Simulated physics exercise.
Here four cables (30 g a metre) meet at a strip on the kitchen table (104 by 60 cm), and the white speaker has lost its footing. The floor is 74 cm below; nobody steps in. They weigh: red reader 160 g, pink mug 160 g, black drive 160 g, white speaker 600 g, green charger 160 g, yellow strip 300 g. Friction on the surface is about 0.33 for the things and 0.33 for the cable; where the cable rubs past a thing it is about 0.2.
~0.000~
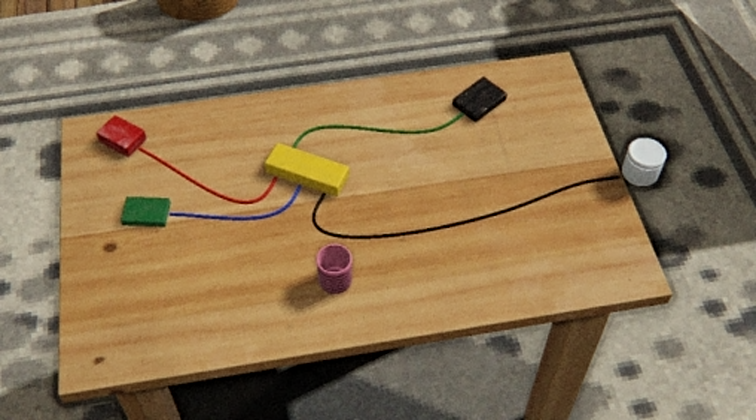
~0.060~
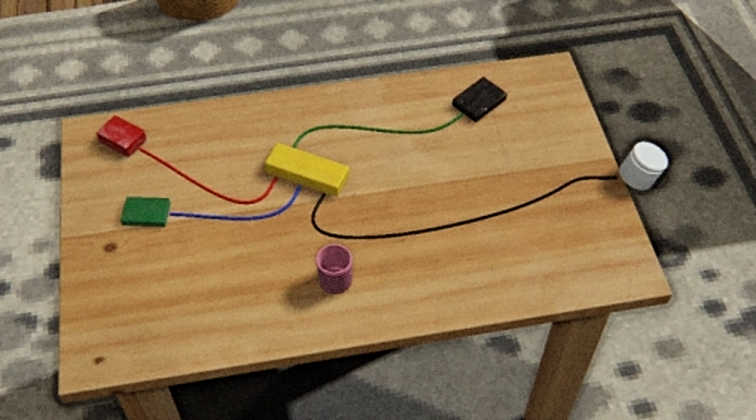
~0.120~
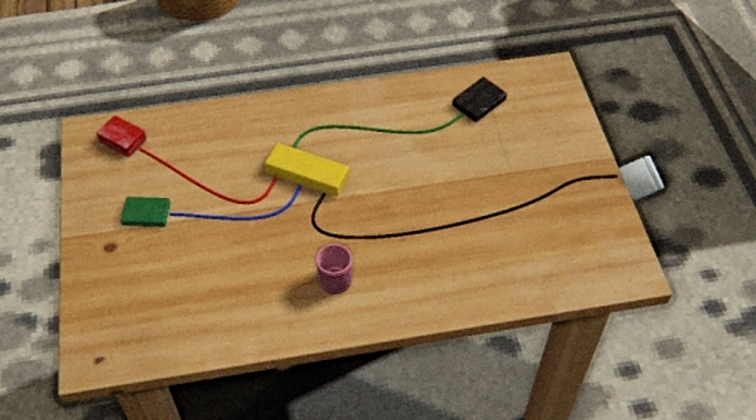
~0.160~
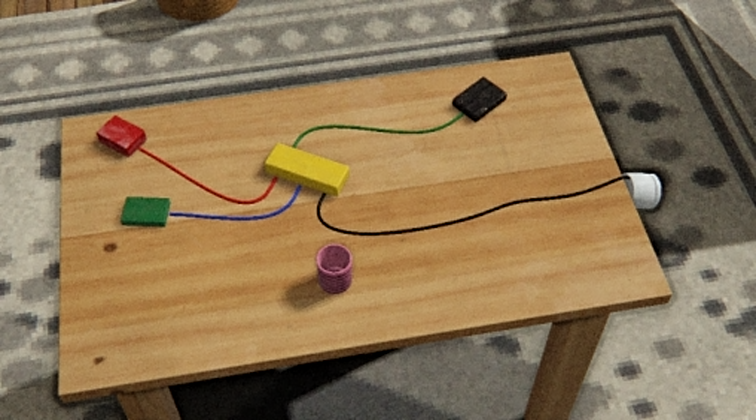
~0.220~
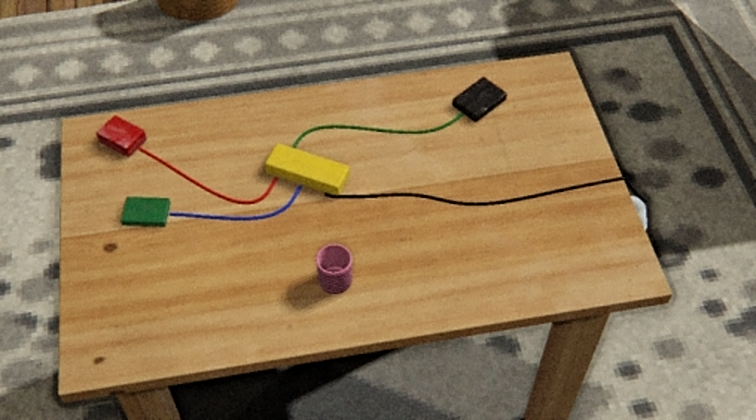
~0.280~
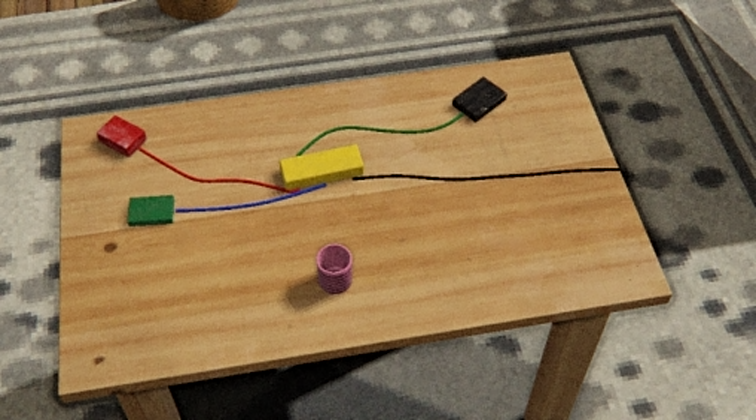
A white cylindrical object at the table's right edge tips over and drops out of view beyond the edge, its black cable straightening and pulling the yellow strip rightward, while the green block shifts slightly and the pink mug stays still.
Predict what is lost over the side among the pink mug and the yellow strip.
In order: The pink mug stays on; the yellow strip drops off.
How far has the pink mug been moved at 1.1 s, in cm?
Some 0 cm.
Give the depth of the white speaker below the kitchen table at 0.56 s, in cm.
About 40 cm.
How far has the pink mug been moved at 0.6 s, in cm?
Some 0 cm.
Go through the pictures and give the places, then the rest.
Pink mug (334, 259); yellow strip (307, 165); black cable runs through (314, 221) (377, 237) (455, 225) (520, 206) (580, 184), in the first frame.
White speaker (647, 156); black cable runs through (313, 221) (453, 225) (575, 180), in the second frame.
White speaker (641, 178); black cable runs through (313, 221) (454, 225) (576, 181), in the third frame.
White speaker (638, 191); black cable runs through (322, 221) (466, 219) (595, 188), in the fourth frame.
White speaker (629, 218); black cable runs through (360, 197) (508, 201), in the fifth frame.
Pink mug (334, 259); yellow strip (321, 163); black cable runs through (387, 176) (456, 179) (534, 174) (604, 170), in the sixth frame.
By 0.6 s, the strip's end of the black cable at (452, 166); yellow strip 23 cm off its start, green charger 30 cm off its start, red reader 17 cm off its start.
By 0.8 s, the strip's end of the black cable at (572, 145); yellow strip 46 cm off its start, green charger 45 cm off its start, red reader 42 cm off its start.
By 1.1 s, the strip has left the top; yellow strip over the edge, green charger 67 cm off its start at (511, 176), red reader 60 cm off its start at (433, 151).
By 1.4 s, the strip has left the top; yellow strip over the edge, green charger 86 cm off its start, red reader 82 cm off its start.
By 2.6 s, the strip has left the top; yellow strip over the edge, pink mug 0 cm off its start at (334, 259), red reader over the edge, green charger over the edge.
